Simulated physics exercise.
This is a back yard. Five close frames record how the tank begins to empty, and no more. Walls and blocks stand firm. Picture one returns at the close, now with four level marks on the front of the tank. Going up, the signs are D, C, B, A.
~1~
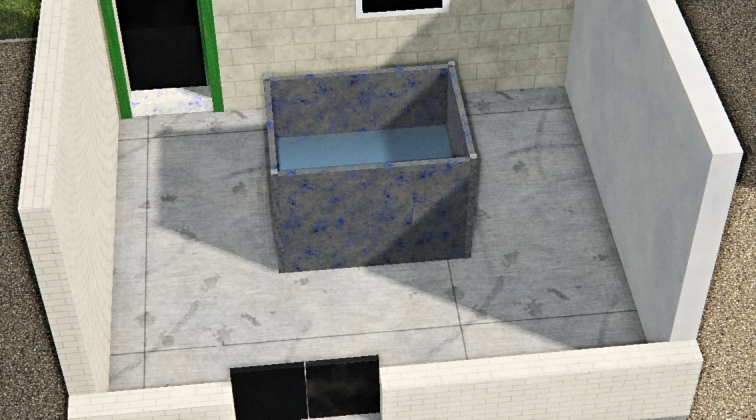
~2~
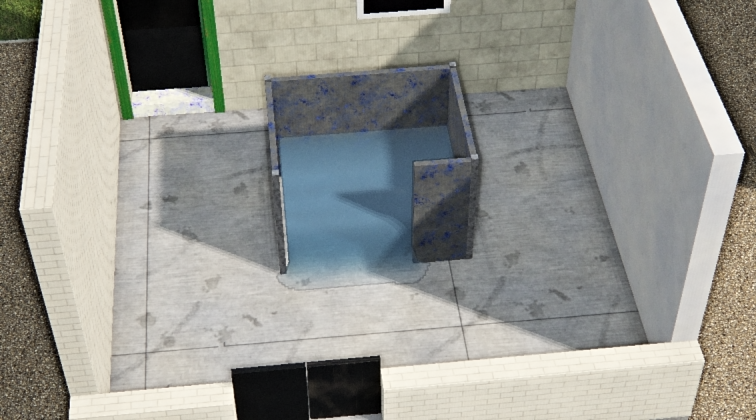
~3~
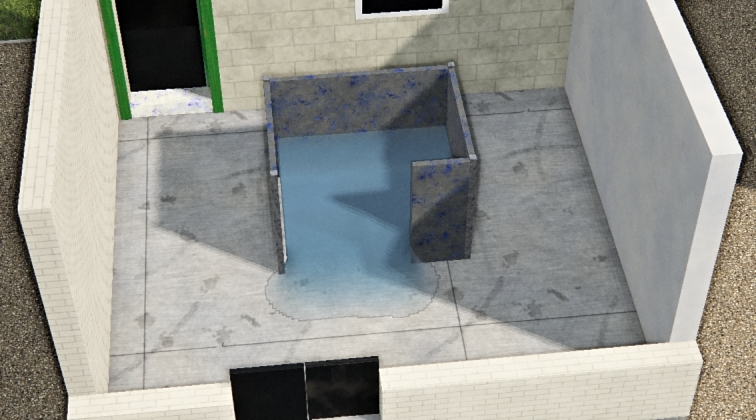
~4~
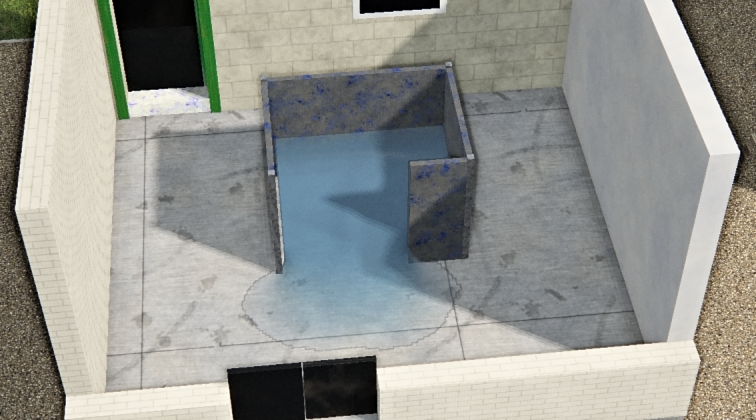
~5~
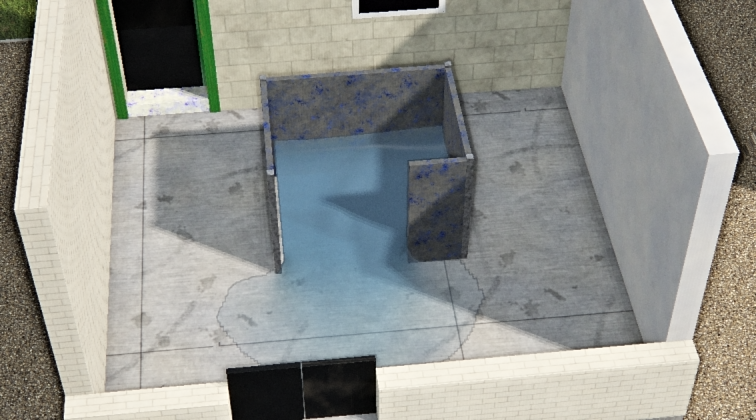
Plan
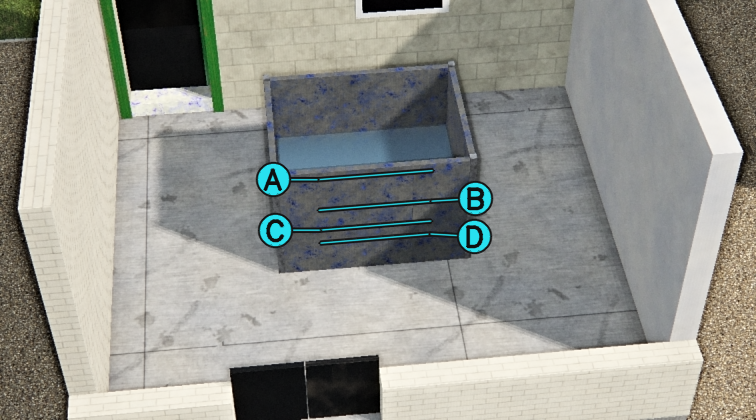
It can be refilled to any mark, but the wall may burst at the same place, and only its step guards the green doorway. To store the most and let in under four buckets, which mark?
It is B.
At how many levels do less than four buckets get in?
Three.
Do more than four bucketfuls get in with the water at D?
No, not at all.
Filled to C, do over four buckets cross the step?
No, that is safe.
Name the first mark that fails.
The answer is A.
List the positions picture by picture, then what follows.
Water in the tank at rest, its middle at (367, 173); foot of the green doorway at (173, 114); shut gate at (305, 371).
Water covers 2 % of the ground and shows as far out as (419, 268).
Water covers 5 % of the ground and shows as far out as (423, 296).
Water covers 9 % of the ground and shows as far out as (420, 330).
Water covers 15 % of the ground and shows as far out as (438, 327).
On the marked copy, A at (375, 175); B at (375, 205); C at (375, 225); D at (375, 238); from the bottom up D, C, B, A.
If A is chosen, about 14 bucketfuls get in.
If B is chosen, a bucket or two gets in.
If C is chosen, nothing gets over.
If D is chosen, nothing gets over.
